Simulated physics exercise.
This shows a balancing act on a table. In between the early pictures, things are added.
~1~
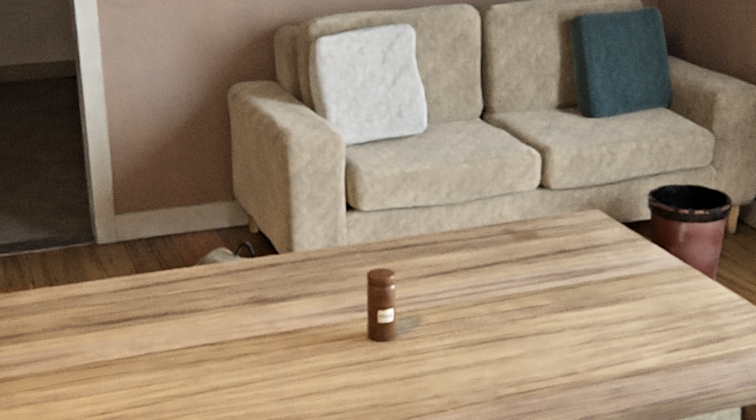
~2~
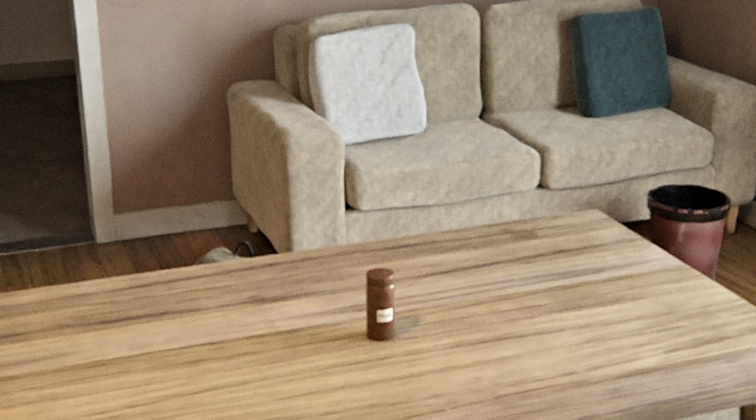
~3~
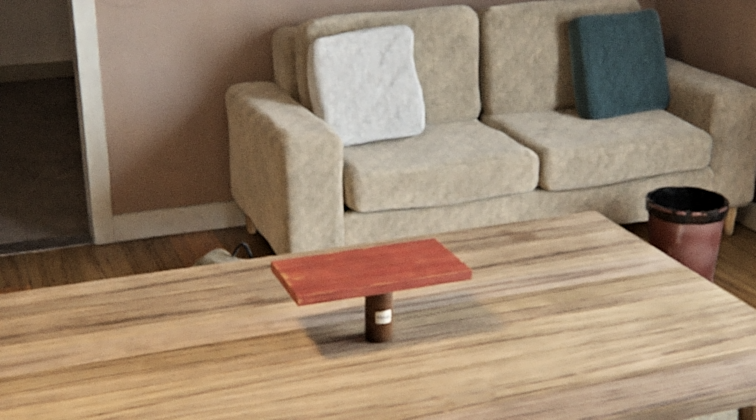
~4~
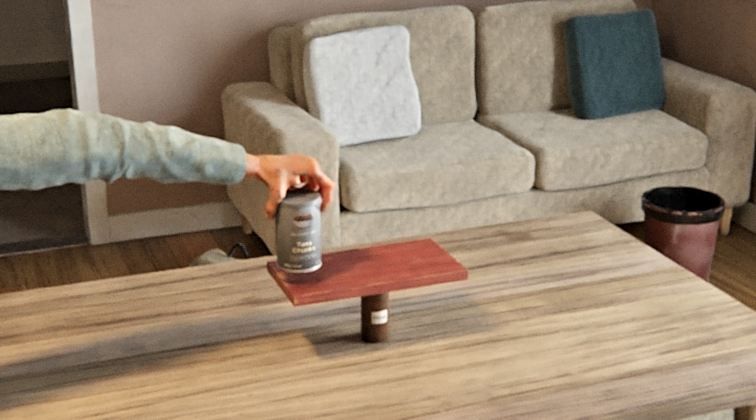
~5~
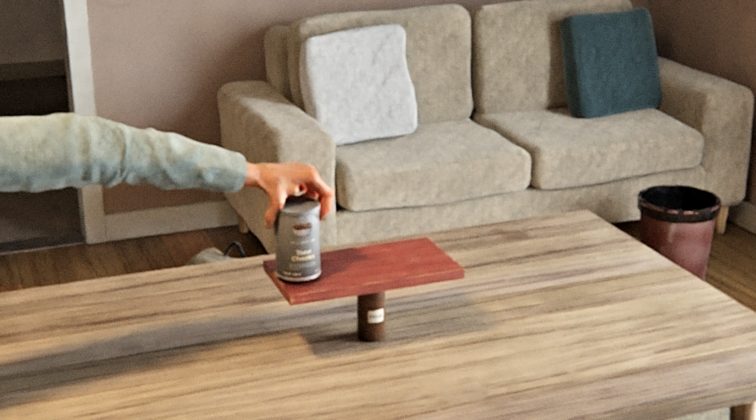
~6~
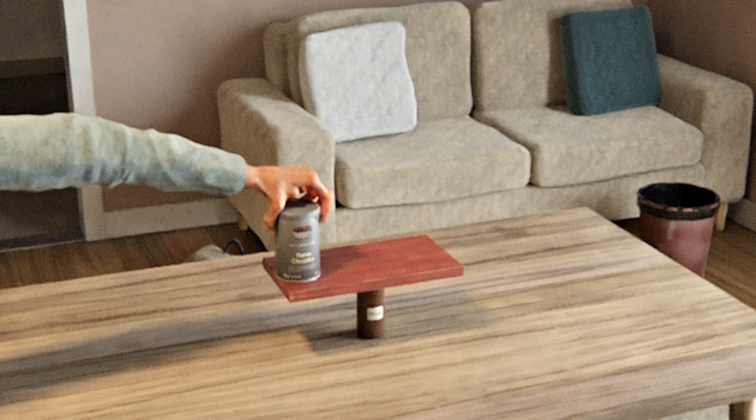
A hand in a pale green sleeve reaches in from the left and lowers a grey tin onto the left end of a red board, keeping hold of it. The board, which appears earlier, lies across a small brown shaker on a wooden table. Seen from slightly above, with the view shifting very slightly, the living room has a beige sofa with white and teal cushions behind and a dark red bin at right.
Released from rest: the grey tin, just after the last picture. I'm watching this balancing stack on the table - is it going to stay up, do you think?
Most likely something will tip or drop.
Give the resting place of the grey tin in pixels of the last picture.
It ends near (238, 343).
Then, 0.30 s later than the last frame, grey tin now fallen; red board tilted by 34°.
Then, 0.50 s later than the last frame, red board tilted by 55°.
Then, 0.70 s later than the last frame, red board now fallen; brown shaker tilted by 63°.
Then, 0.80 s later than the last frame, brown shaker now fallen.
When it is over, fallen, brown shaker, red board and grey tin. End places, in pixels of the last picture, grey tin near (238, 343). The stack gives way.
